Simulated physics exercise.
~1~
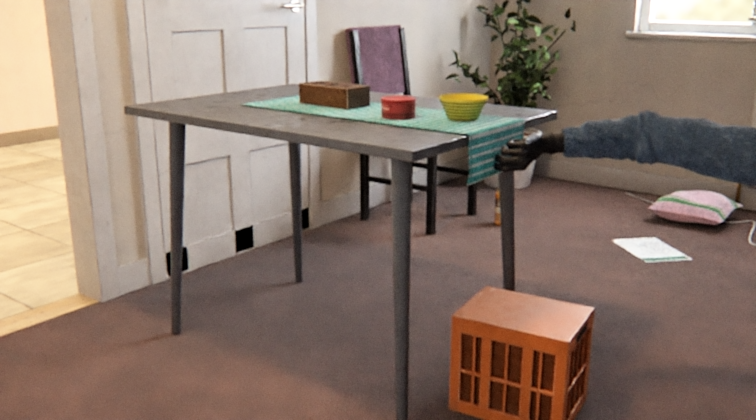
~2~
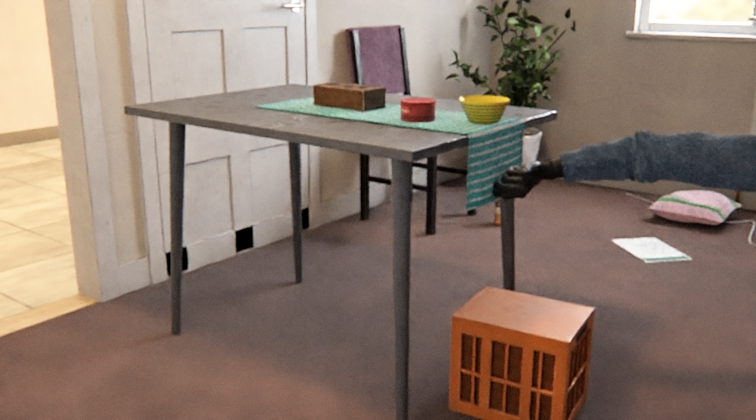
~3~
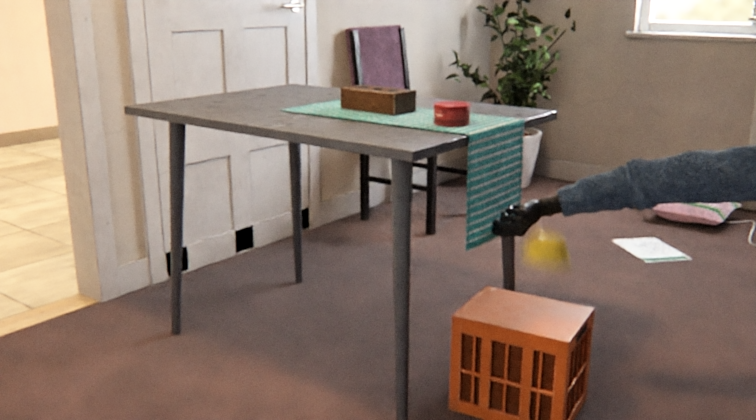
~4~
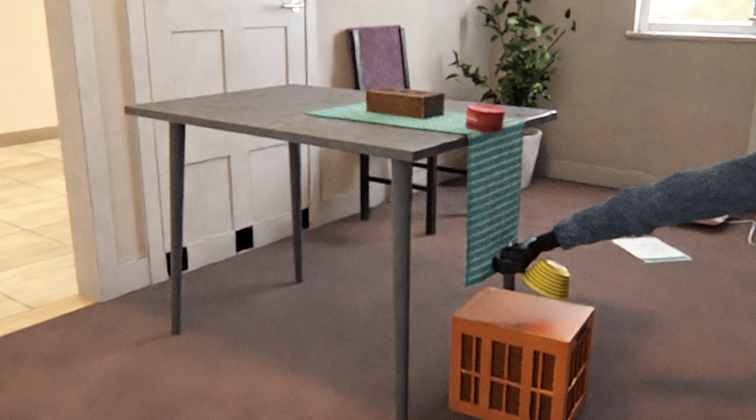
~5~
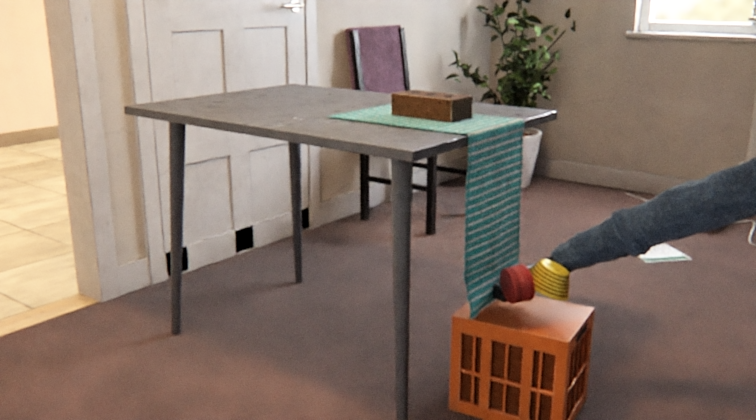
A turquoise tea towel lies across a grey table with a brick, a red tub and a yellow bowl on it, while a dark-gloved hand grips its hanging end above an orange crate. The hand draws the towel downward, and all three objects ride along to the right. The yellow bowl goes over the table's edge first and drops towards the crate. As the pulling continues, the red tub reaches the edge and falls too. Finally the hem reaches the crate, with the tub and bowl down beside the hand and the brick still on the table.
